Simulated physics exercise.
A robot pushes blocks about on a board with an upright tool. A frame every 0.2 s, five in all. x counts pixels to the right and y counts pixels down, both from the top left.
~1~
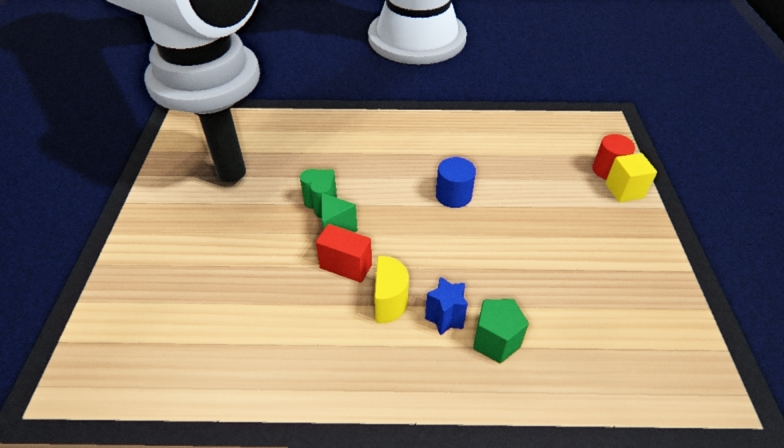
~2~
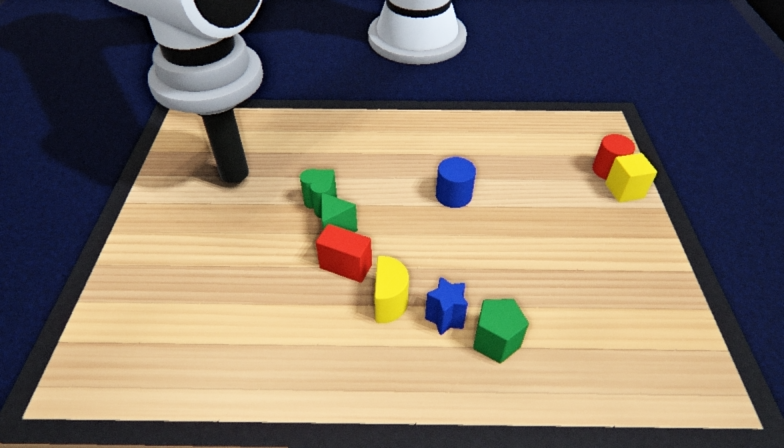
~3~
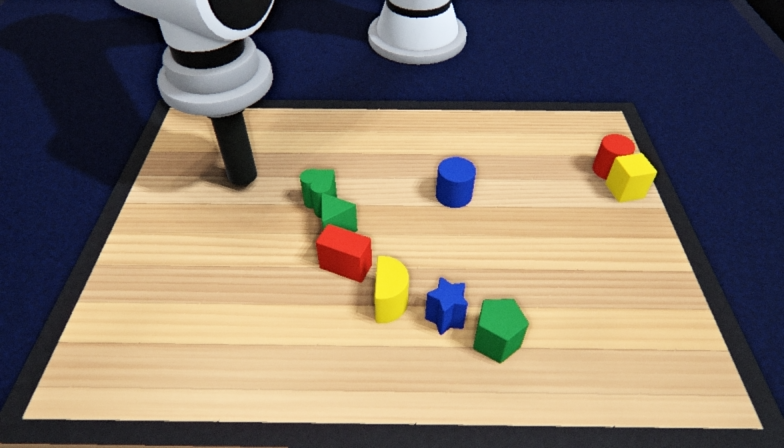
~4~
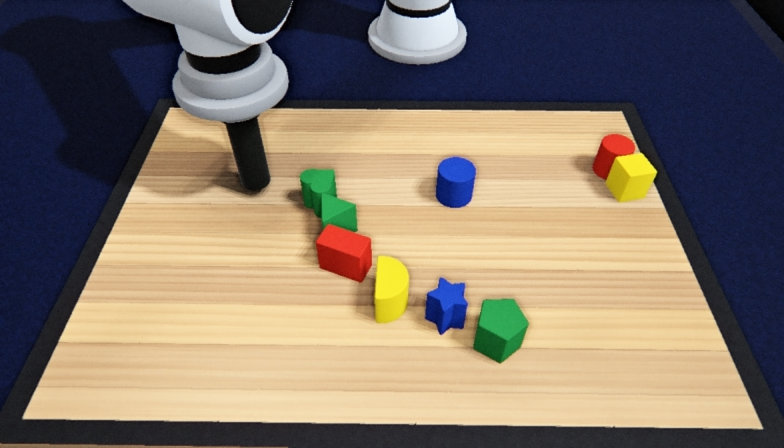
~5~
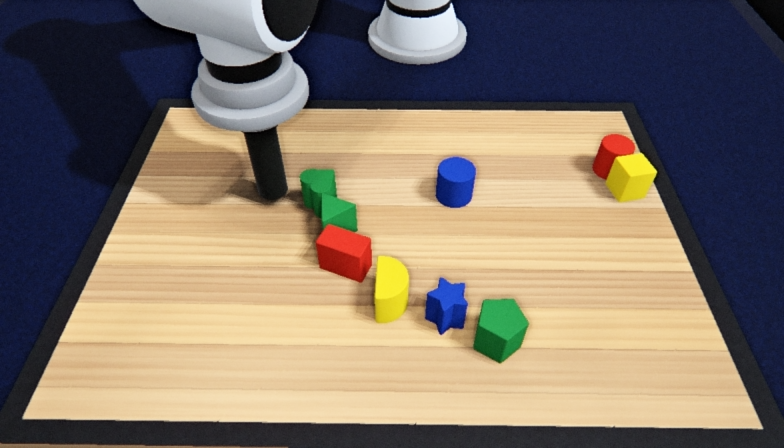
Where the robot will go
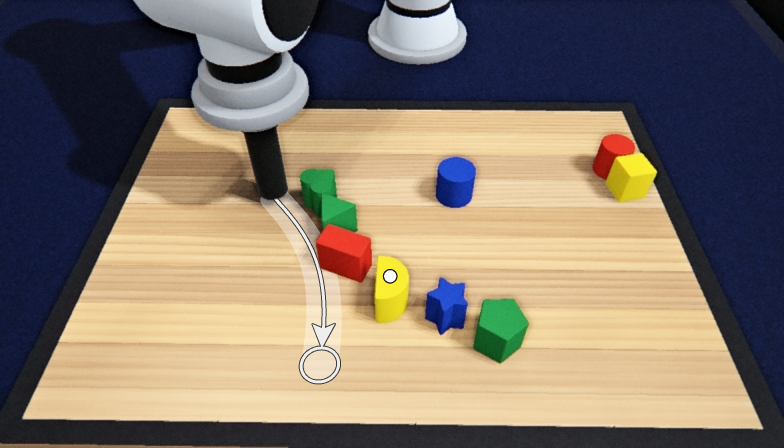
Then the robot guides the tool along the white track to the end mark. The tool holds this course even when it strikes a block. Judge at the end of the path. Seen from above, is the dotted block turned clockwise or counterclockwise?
Twists clockwise.
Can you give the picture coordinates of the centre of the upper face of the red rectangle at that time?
Its top centre is at about (364, 257).
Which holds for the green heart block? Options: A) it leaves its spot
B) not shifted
Answer: B.
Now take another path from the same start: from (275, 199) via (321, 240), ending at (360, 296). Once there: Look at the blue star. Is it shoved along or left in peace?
That block moves.
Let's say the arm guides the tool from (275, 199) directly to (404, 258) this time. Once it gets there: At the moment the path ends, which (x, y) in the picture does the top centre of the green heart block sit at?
I'd say the green heart block ends with its top centre at (341, 179).
Path on the board, from (275, 199) through (307, 240) and (323, 295) to (320, 365); the dot is on the yellow D-shaped block.
On the path given first. One third of the way, tool at (306, 233); nothing pushed yet.
Two thirds of the way, tool at (322, 287); red rectangle at (364, 257), turned 50° anticlockwise; yellow D-shaped block at (397, 276), turned 25° clockwise.
At the end, tool at (318, 357); green heart block in place; green triangle in place; red rectangle at (364, 257), turned 50° anticlockwise; yellow D-shaped block at (397, 276), turned 25° clockwise.
